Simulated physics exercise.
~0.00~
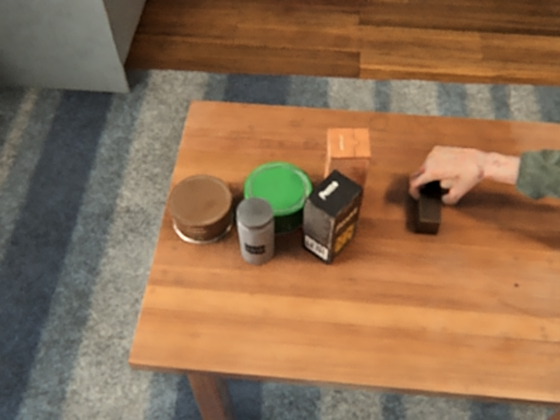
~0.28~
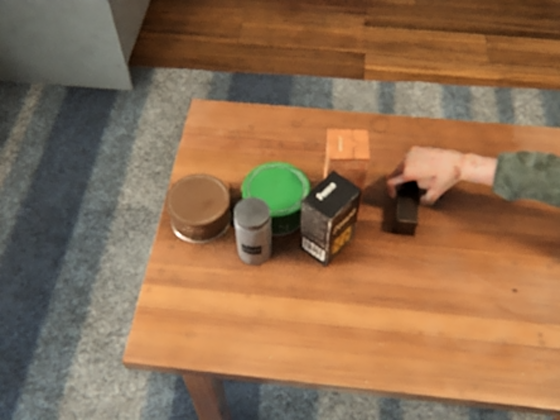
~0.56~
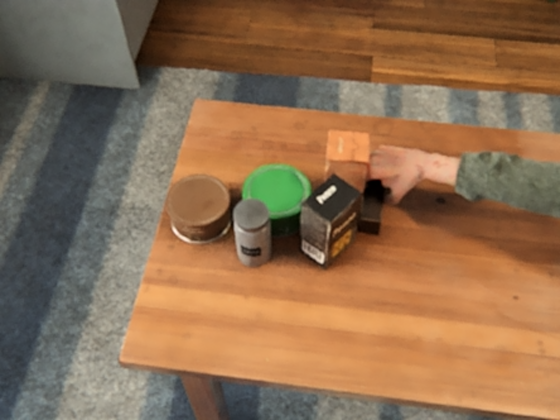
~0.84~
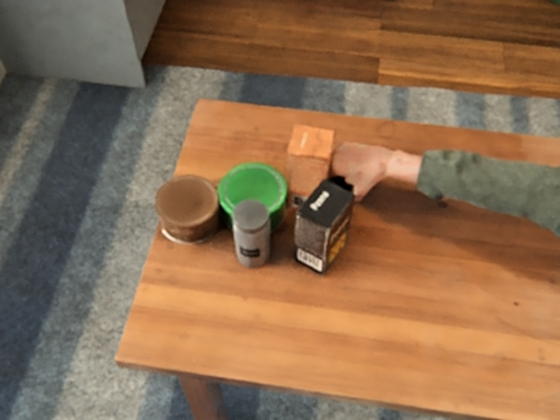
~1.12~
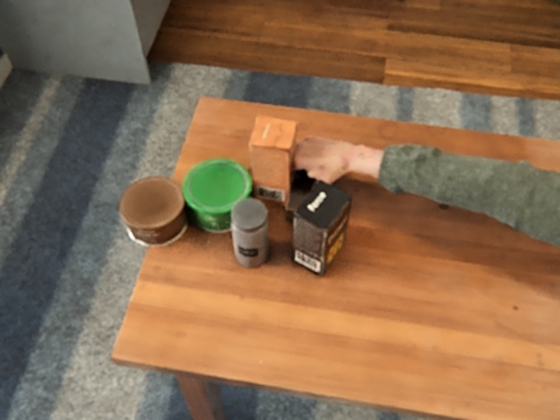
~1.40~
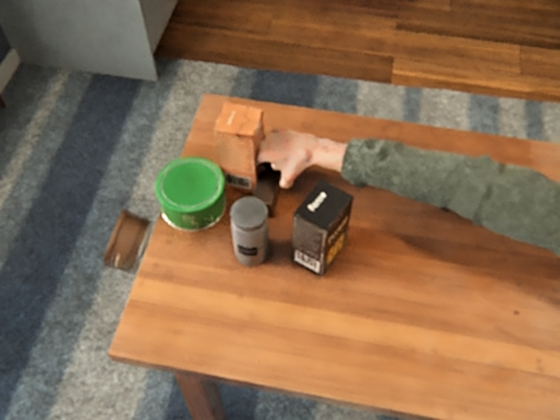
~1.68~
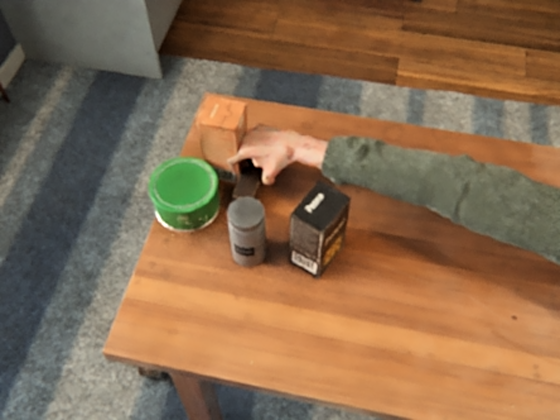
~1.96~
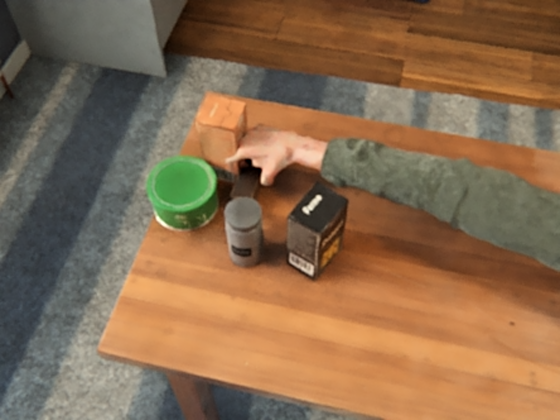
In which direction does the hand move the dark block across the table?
The hand moves the dark block to the left, toward the near end of the table where the tubs stand.
